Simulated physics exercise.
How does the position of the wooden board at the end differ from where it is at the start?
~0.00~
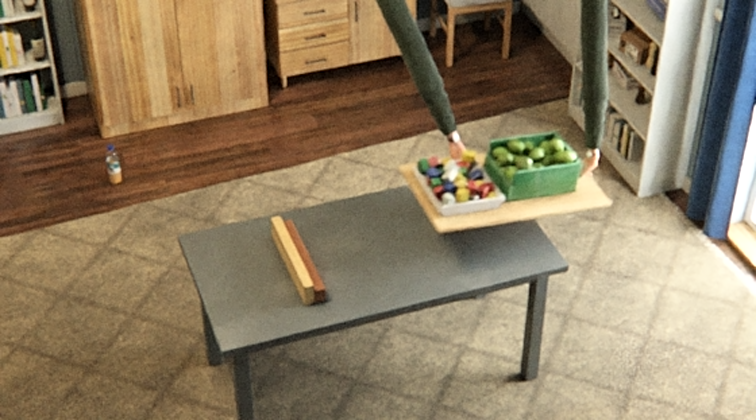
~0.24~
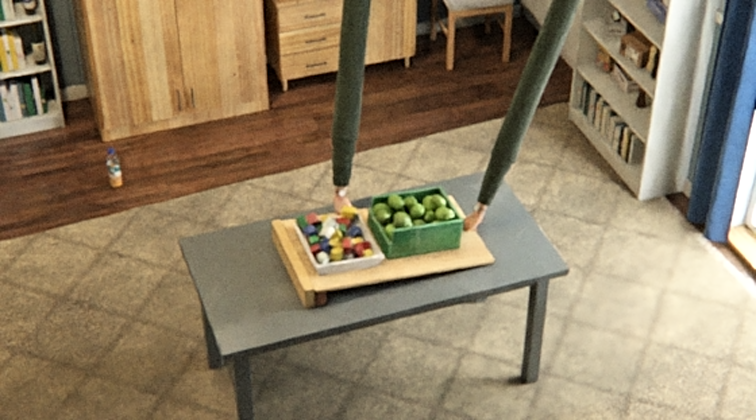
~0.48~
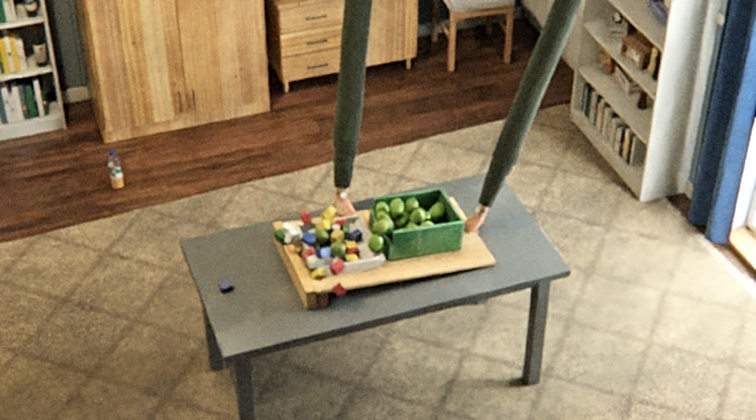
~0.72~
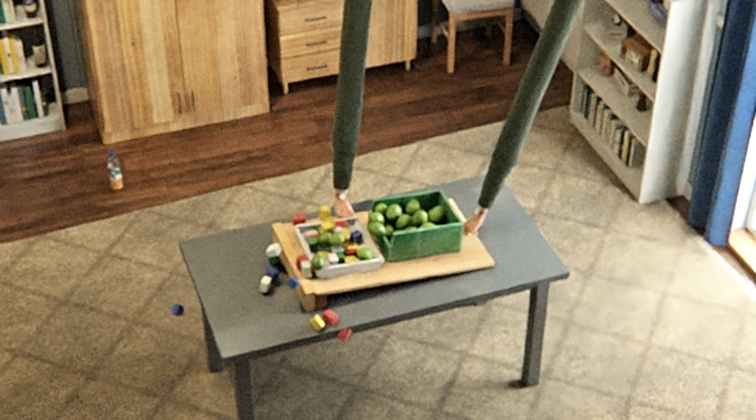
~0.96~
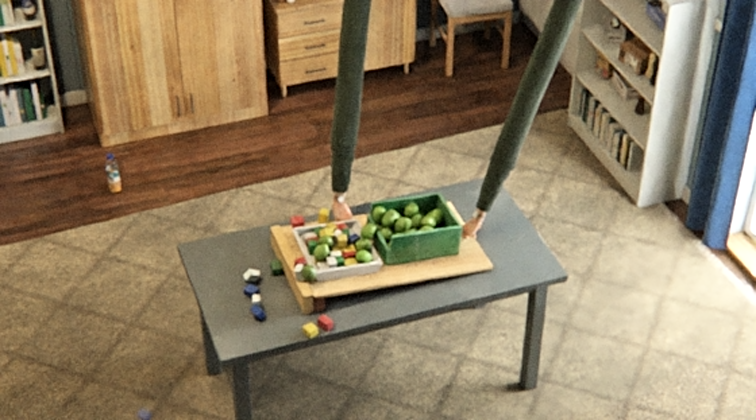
At the start the board is held in the air over the right side of the table. By the end it is lower and further left, resting on the tabletop against the wooden bars.
